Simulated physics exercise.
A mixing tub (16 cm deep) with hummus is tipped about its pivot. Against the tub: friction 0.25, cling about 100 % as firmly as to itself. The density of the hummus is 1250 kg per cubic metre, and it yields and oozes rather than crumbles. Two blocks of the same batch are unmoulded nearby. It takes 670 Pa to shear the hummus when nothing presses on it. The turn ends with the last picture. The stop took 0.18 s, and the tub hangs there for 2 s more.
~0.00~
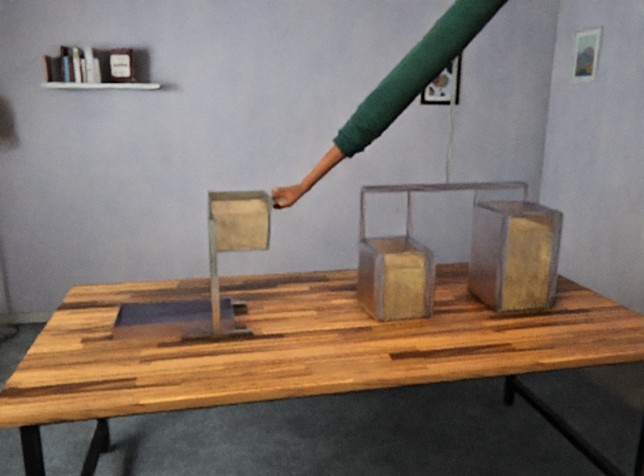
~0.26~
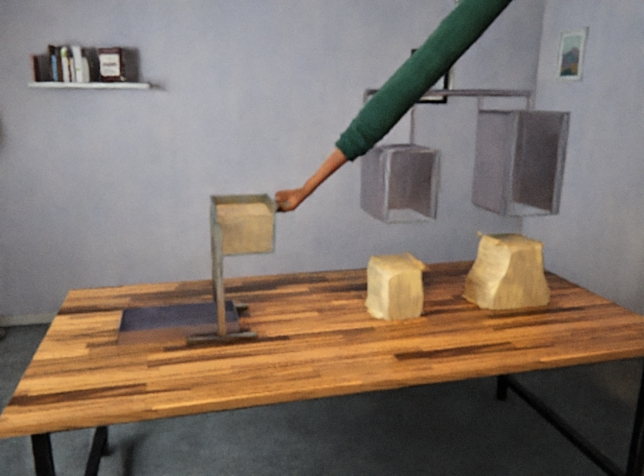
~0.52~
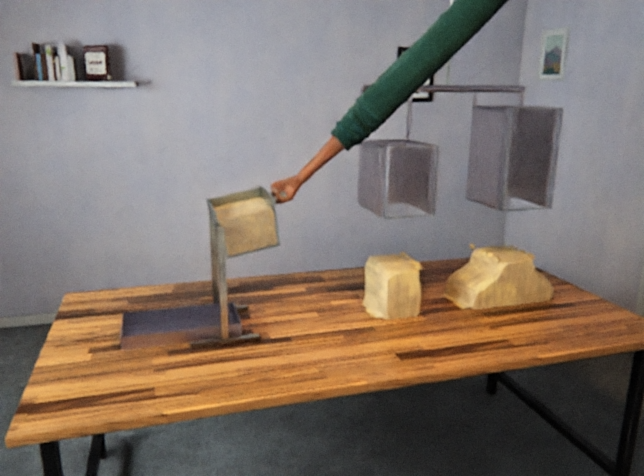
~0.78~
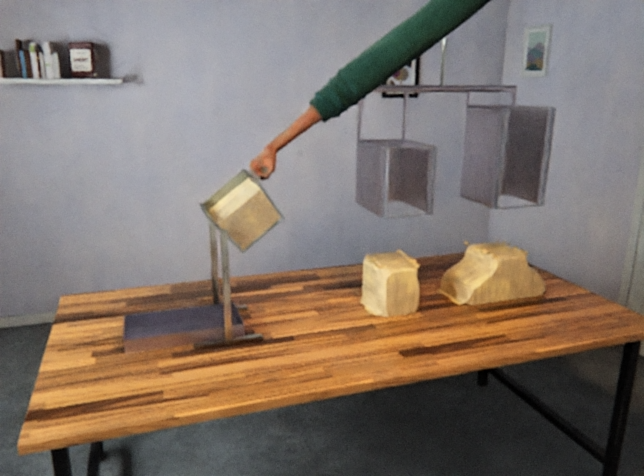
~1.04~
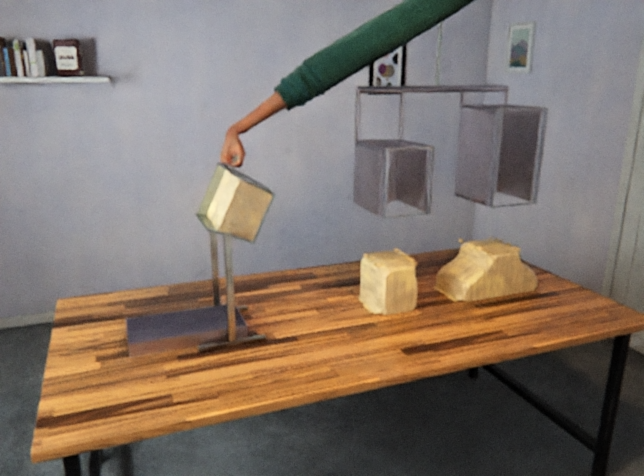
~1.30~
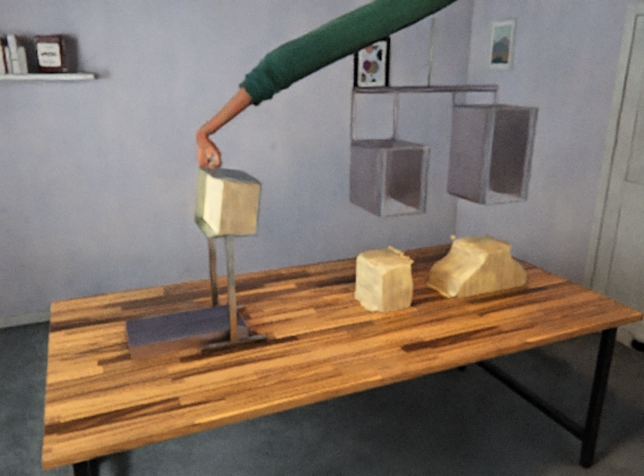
An arm in a green sleeve reaches in from the upper right to a small grey tub of beige paste on a stand, at the left of a striped wooden table in a grey-walled room, seen from slightly above. At right, two open casings rise off beige blocks, and the larger block slumps. The hand then turns the tub steadily over leftward as the camera shifts gradually.
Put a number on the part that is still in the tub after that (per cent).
It comes to some 100 %.
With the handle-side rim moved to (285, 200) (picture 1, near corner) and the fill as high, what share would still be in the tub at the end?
It would be near 100 %.
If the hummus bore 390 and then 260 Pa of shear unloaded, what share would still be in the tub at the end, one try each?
In that order: 75 %, 55 %.
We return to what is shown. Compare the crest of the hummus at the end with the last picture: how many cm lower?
About 0 cm.
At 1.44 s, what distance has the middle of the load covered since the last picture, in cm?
Roughly 0 cm.
After 1.44 s, the tub is at 82 degrees and holds 100 %.
After 1.61 s, the tub is at 82 degrees and holds 100 %.
After 1.78 s, the tub is at 82 degrees and holds 100 %.
After 1.95 s, the tub is at 82 degrees and holds 100 %.
After 3.30 s, at the end, the tub is at 82 degrees and holds 100 %.
